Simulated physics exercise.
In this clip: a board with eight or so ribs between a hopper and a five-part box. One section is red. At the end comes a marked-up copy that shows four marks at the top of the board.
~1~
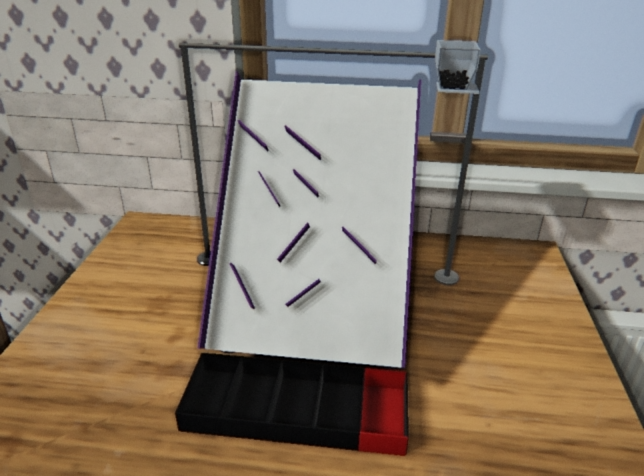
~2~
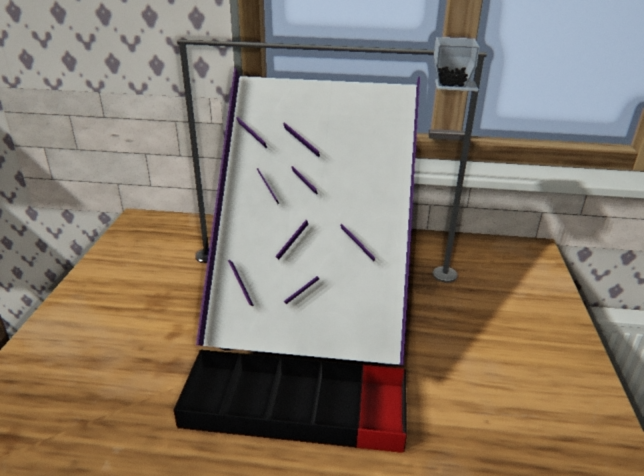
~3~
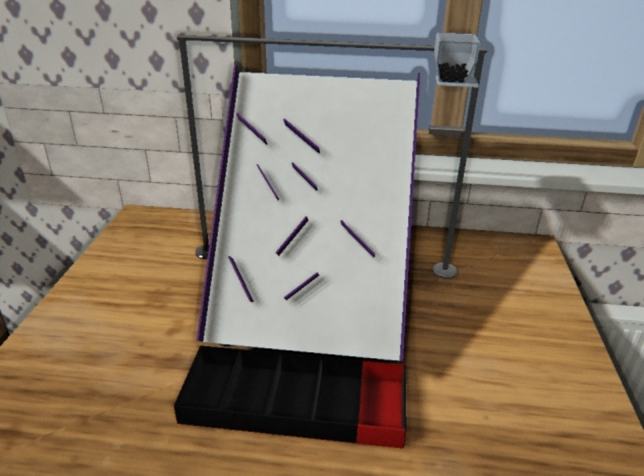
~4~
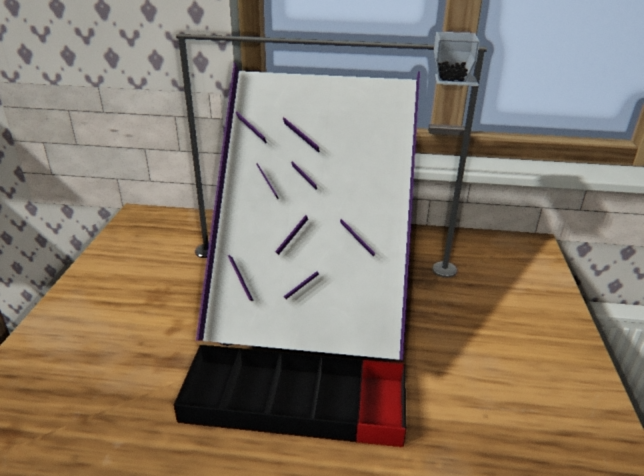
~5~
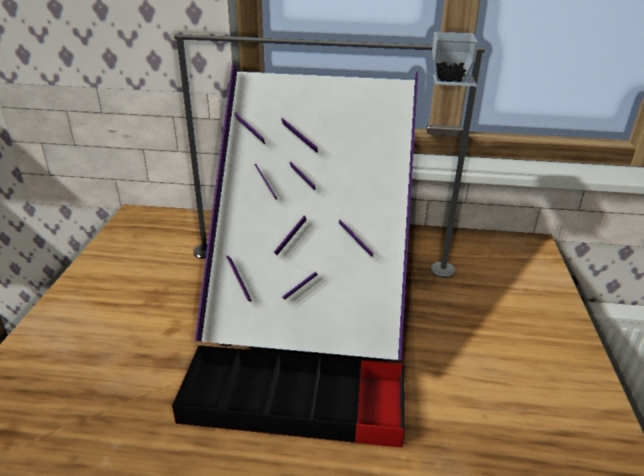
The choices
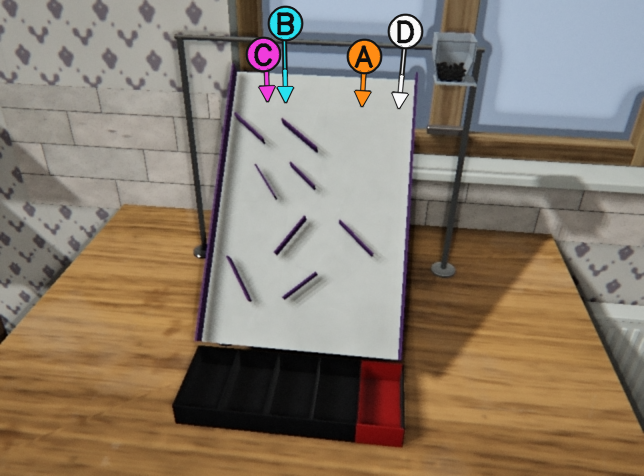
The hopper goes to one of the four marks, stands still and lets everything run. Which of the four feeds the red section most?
Choose D.
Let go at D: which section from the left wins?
It is the fifth one.
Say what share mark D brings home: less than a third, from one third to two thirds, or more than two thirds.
It is more than two thirds.
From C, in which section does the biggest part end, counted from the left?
It is the second one.
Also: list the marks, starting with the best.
D, A, B, C.
On the marked copy, mark A meets the board at (362, 100); mark B meets the board at (285, 96); mark C meets the board at (267, 95); mark D meets the board at (399, 102).
Choosing A, most in the red section, about a quarter in other sections.
Choosing B, about a third in the red section, about two thirds in other sections, a stray few outside the box.
Choosing C, a stray few in the red section, nearly all in other sections.
Choosing D, nearly all in the red section, a stray few outside the box.
